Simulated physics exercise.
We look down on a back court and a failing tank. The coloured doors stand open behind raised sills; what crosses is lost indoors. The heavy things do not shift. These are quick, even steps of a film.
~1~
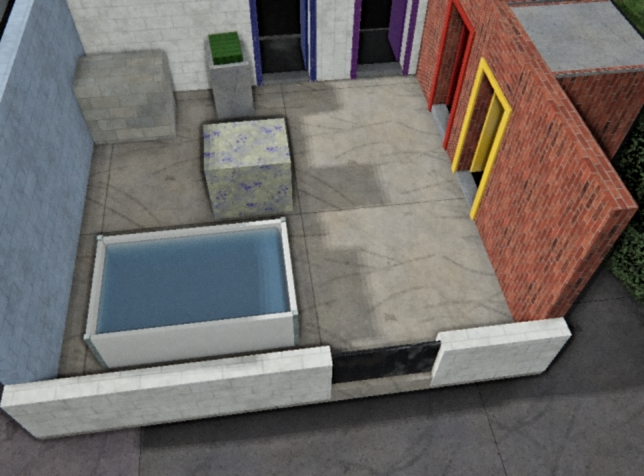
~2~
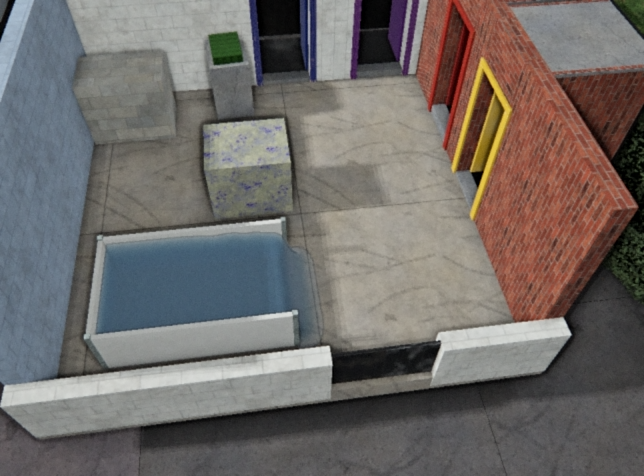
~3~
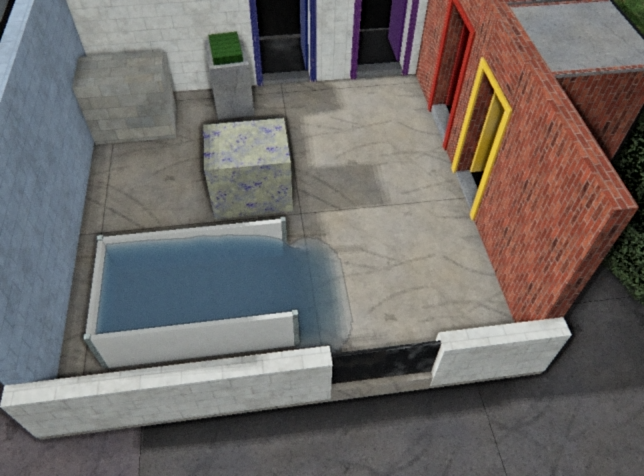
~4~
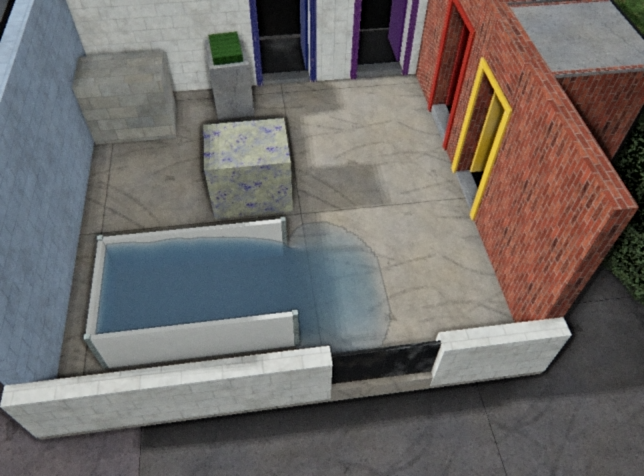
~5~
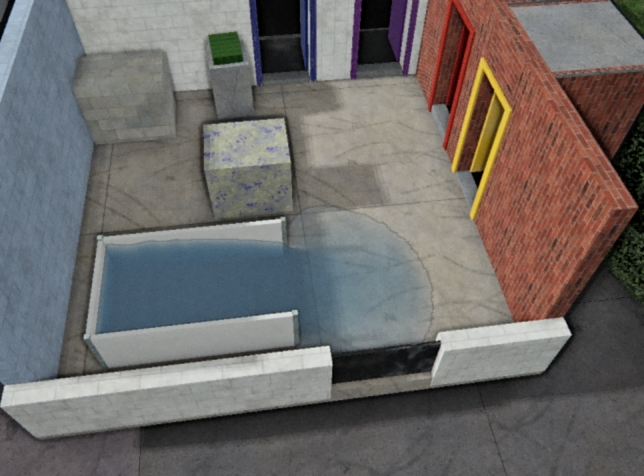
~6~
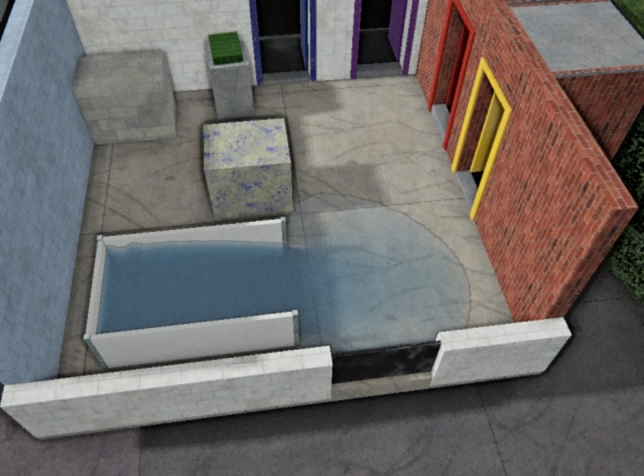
A white tank opens at its right end and water spreads across the paved court.
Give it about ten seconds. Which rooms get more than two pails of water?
One by one: The purple door takes more than that; the blue door takes more than that; the yellow door takes more than that; the red door stays under that.
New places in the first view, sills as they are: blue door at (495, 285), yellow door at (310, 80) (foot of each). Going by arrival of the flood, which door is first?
It is the blue door.
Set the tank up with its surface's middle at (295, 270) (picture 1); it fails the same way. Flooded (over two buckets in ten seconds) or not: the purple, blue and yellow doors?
In short: Purple door passes that mark, blue door floods, yellow door passes that mark.
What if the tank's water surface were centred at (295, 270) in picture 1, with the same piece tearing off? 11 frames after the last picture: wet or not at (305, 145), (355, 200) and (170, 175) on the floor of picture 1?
In that order: No water, dry, not flooded.
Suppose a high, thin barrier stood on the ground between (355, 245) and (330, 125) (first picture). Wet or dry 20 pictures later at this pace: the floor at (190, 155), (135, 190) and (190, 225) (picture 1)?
As listed: Free of water, free of water, not flooded.
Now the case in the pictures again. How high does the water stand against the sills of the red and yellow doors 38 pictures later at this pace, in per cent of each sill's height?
In turn 40 and 150 per cent.
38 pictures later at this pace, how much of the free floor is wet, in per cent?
Near 70 in a hundred.
A moment on, water covers 30 % of the floor; the purple door not reached, the blue door not reached, the yellow door under two buckets in, the red door not reached.
Next, water covers 35 % of the floor; the purple door not reached, the blue door not reached, the yellow door over two buckets in, the red door wet at the sill, nothing in.
Then, water covers 45 % of the floor; the purple door under two buckets in, the blue door not reached, the yellow door far over two buckets in, the red door wet at the sill, nothing in.
Later, water covers 70 % of the floor; the purple door far over two buckets in, the blue door under two buckets in, the yellow door far over two buckets in, the red door wet at the sill, nothing in.
In the end, water covers 90 % of the floor; the purple door far over two buckets in, the blue door far over two buckets in, the yellow door far over two buckets in, the red door wet at the sill, nothing in.
